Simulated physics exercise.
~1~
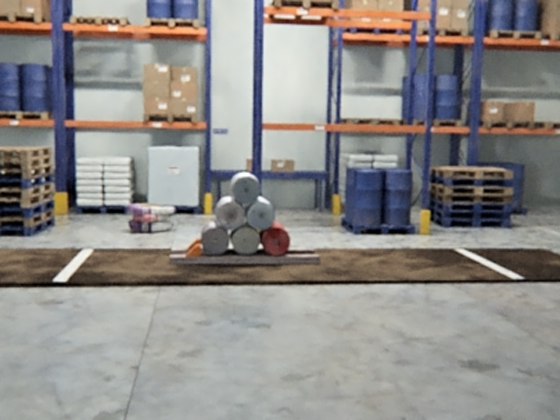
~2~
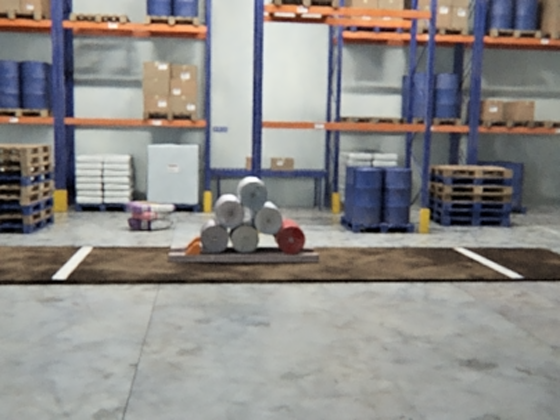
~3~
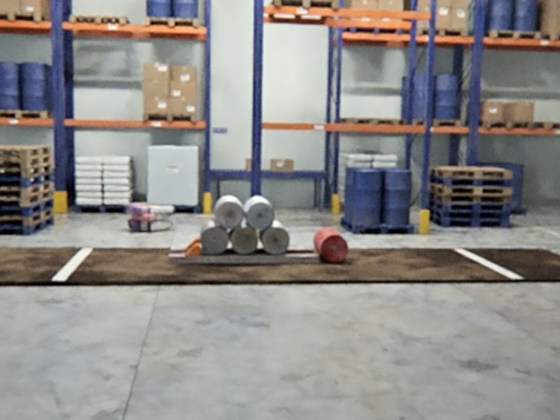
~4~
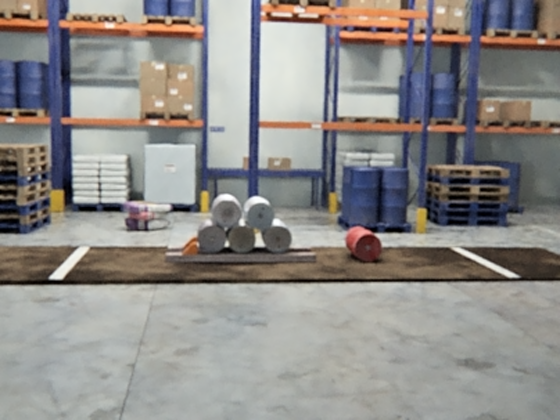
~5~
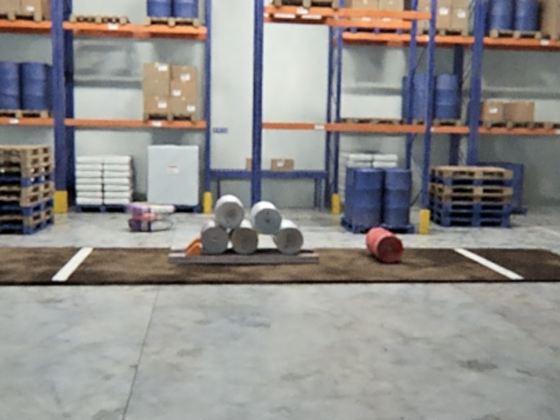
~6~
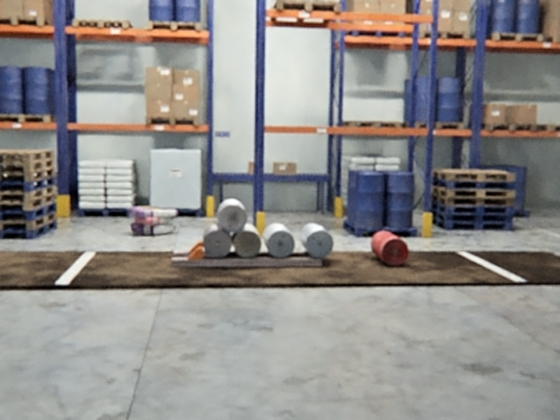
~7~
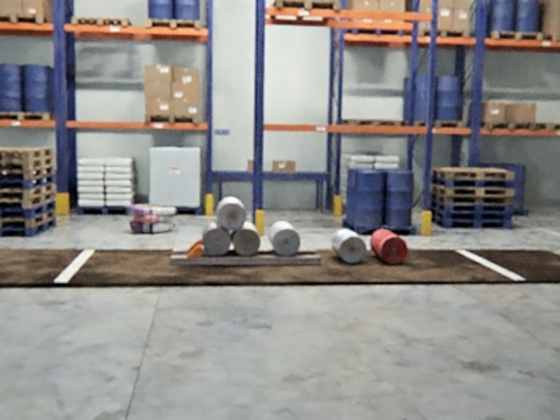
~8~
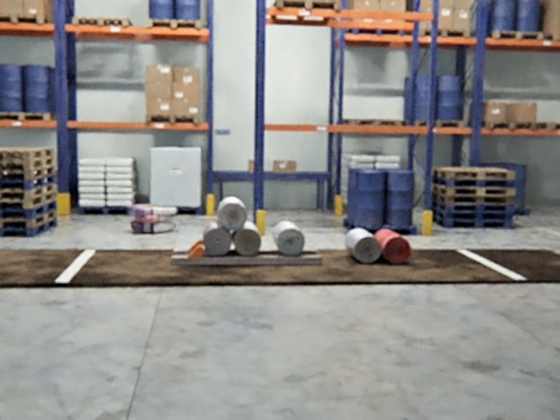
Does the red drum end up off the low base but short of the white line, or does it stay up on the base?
The red drum ends up off the base, resting on the brown strip short of the white line on the right.
